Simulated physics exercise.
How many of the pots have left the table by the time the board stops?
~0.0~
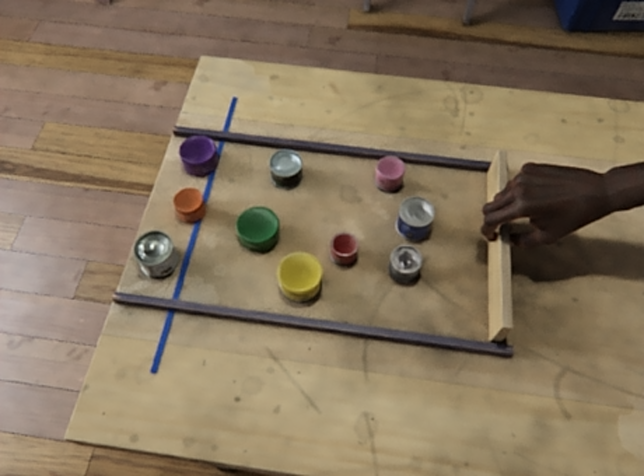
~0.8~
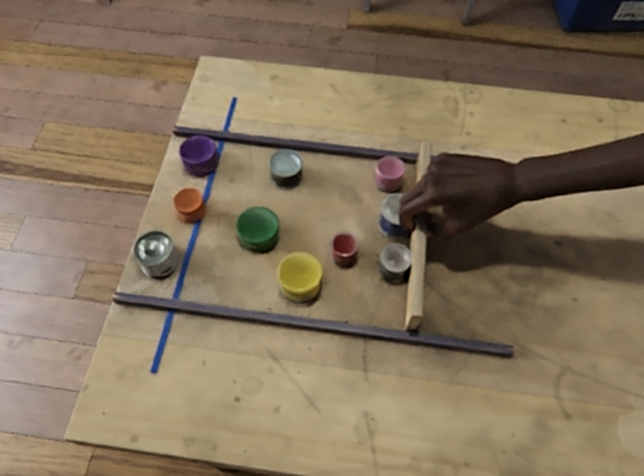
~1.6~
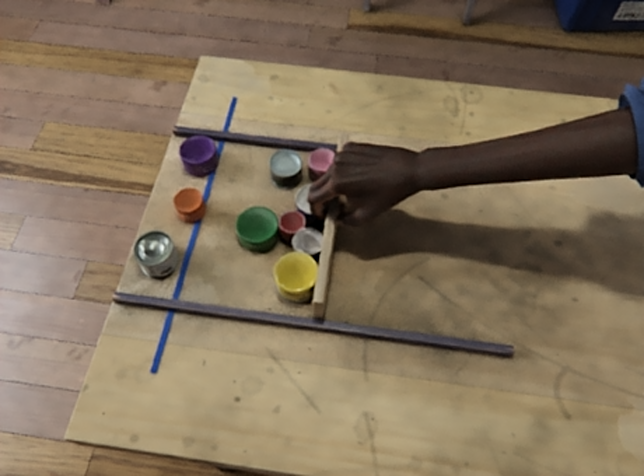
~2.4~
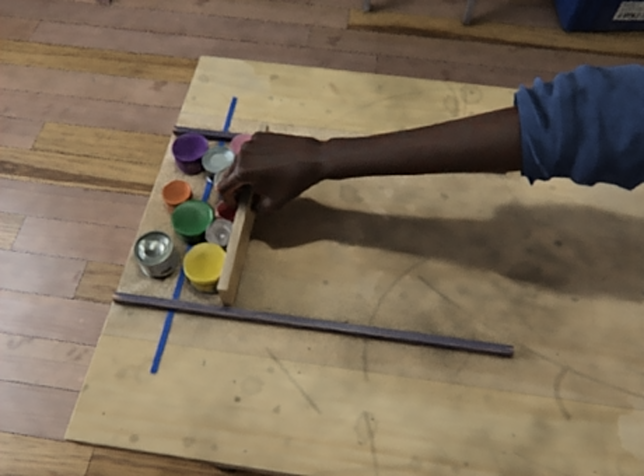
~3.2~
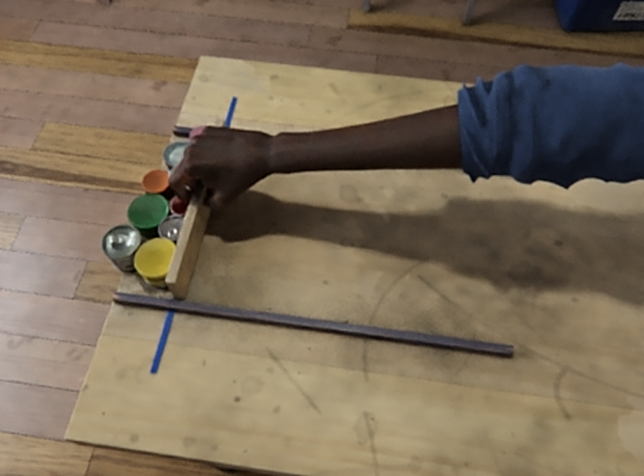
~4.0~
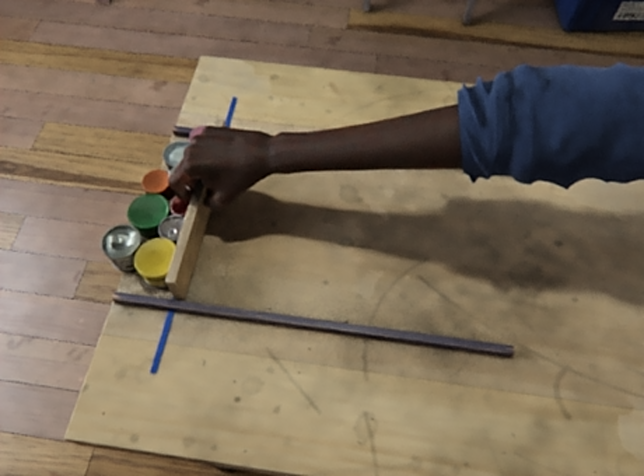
Only one or two leave the table, the purple one among them, while the others stay bunched up at the left edge.
A hand slides a wooden board left, crowding small pots to the table's edge; purple falls.
